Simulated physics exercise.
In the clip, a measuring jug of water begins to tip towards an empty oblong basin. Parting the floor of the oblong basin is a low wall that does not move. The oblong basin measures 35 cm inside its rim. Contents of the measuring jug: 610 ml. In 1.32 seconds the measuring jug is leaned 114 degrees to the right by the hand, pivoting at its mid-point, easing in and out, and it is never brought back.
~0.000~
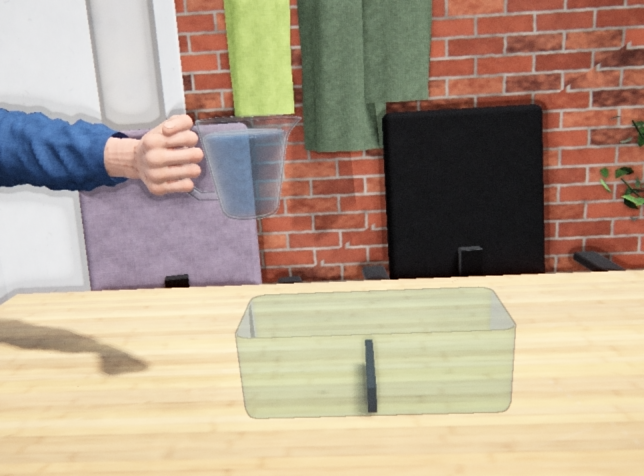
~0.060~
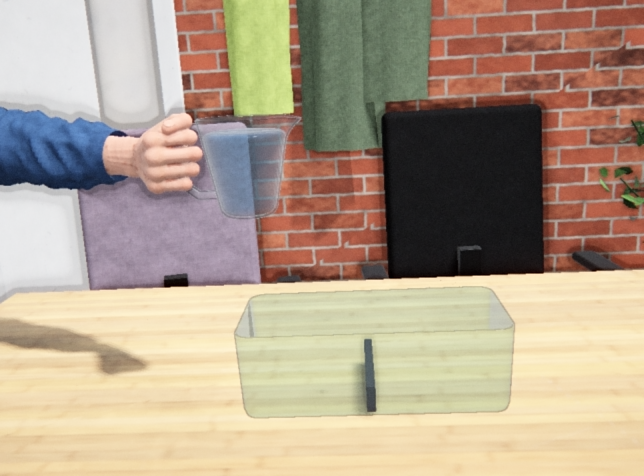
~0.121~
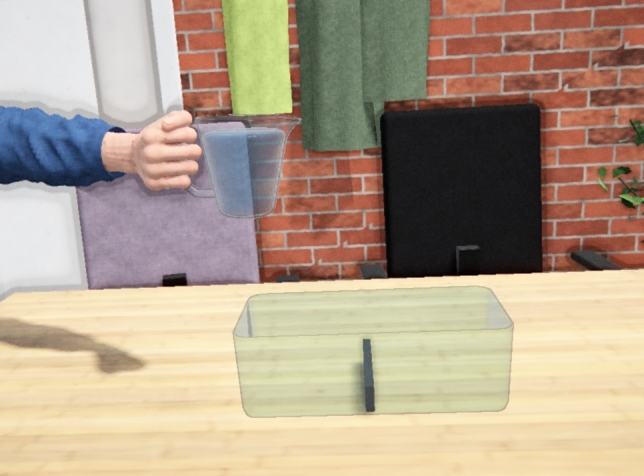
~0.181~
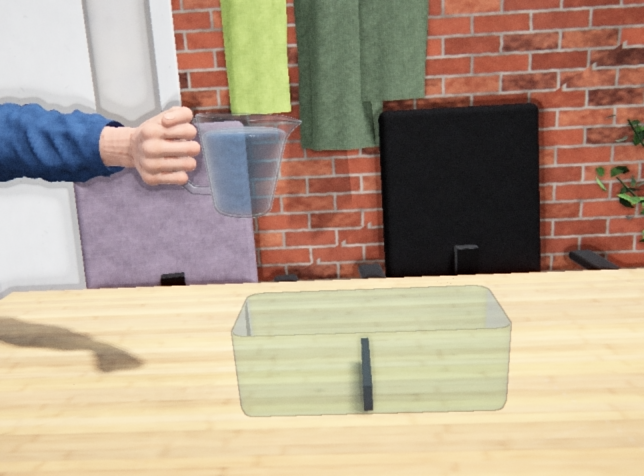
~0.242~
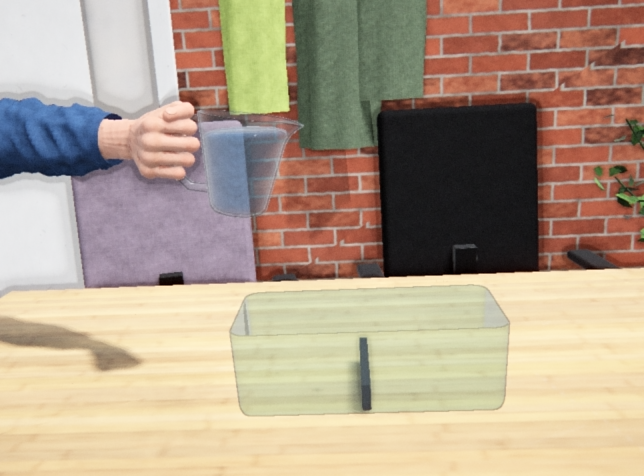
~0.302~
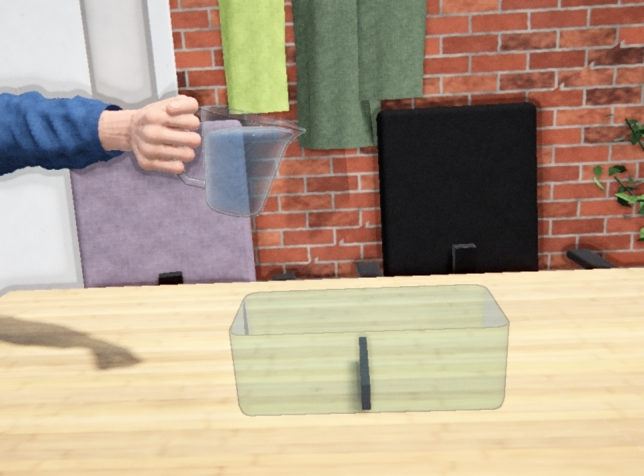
We see a hand in a blue sleeve holding a clear measuring jug of water above and to the left of an empty, greenish oblong basin with a low dividing wall, then gradually leaning the jug slightly to the right.
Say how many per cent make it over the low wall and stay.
About 62 per cent makes it over and stays.
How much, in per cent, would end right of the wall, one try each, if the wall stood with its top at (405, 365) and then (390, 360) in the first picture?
10 then 30 %.
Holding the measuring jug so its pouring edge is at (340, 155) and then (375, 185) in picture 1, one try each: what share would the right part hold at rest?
90 per cent first, 95 per cent second.
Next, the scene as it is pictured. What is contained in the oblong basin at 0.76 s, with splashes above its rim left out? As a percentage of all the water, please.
I'd put it near 8 percent.
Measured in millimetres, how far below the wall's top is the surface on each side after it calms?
28 mm left, 22 mm right.
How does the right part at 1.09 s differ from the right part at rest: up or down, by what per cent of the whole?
It rises by about 7.
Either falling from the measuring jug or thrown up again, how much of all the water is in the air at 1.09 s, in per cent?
Near 20 percent.
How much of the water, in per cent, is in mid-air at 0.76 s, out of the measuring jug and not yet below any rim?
24 %.
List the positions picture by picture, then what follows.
In the first picture, it leans 0°; its right rim is at (301, 117); the water meets the walls at (205, 135) and (287, 131); the oblong basin's rim runs from (244, 317) to (503, 307); the wall's top is at (370, 362).
In the second picture, it leans 1°; its right rim is at (301, 117); the water meets the walls at (204, 134) and (286, 131).
In the third picture, it leans 2°; its right rim is at (301, 118); the water meets the walls at (204, 133) and (286, 131).
In the fourth picture, it leans 5°; its right rim is at (302, 121); the water meets the walls at (204, 132) and (287, 131).
In the fifth picture, it leans 9°; its right rim is at (303, 125); the water meets the walls at (205, 133) and (289, 131).
In the sixth picture, it leans 14°; its right rim is at (306, 130); the water meets the walls at (208, 133) and (295, 131).
By 0.76 s the tilt is 70° and 67 per cent is still to pour, 0 is left of the wall and 8 right of it.
By 1.09 s the tilt is 106° and 9 per cent is still to pour, 15 is left of the wall and 56 right of it.
By 1.44 s the tilt is 114° and 0 per cent is still to pour, 36 is left of the wall and 62 right of it.
By 1.82 s the tilt is 114° and 0 per cent is still to pour, 36 is left of the wall and 62 right of it.
At rest 36 per cent lies left of the wall, 62 right of it and 2 outside.
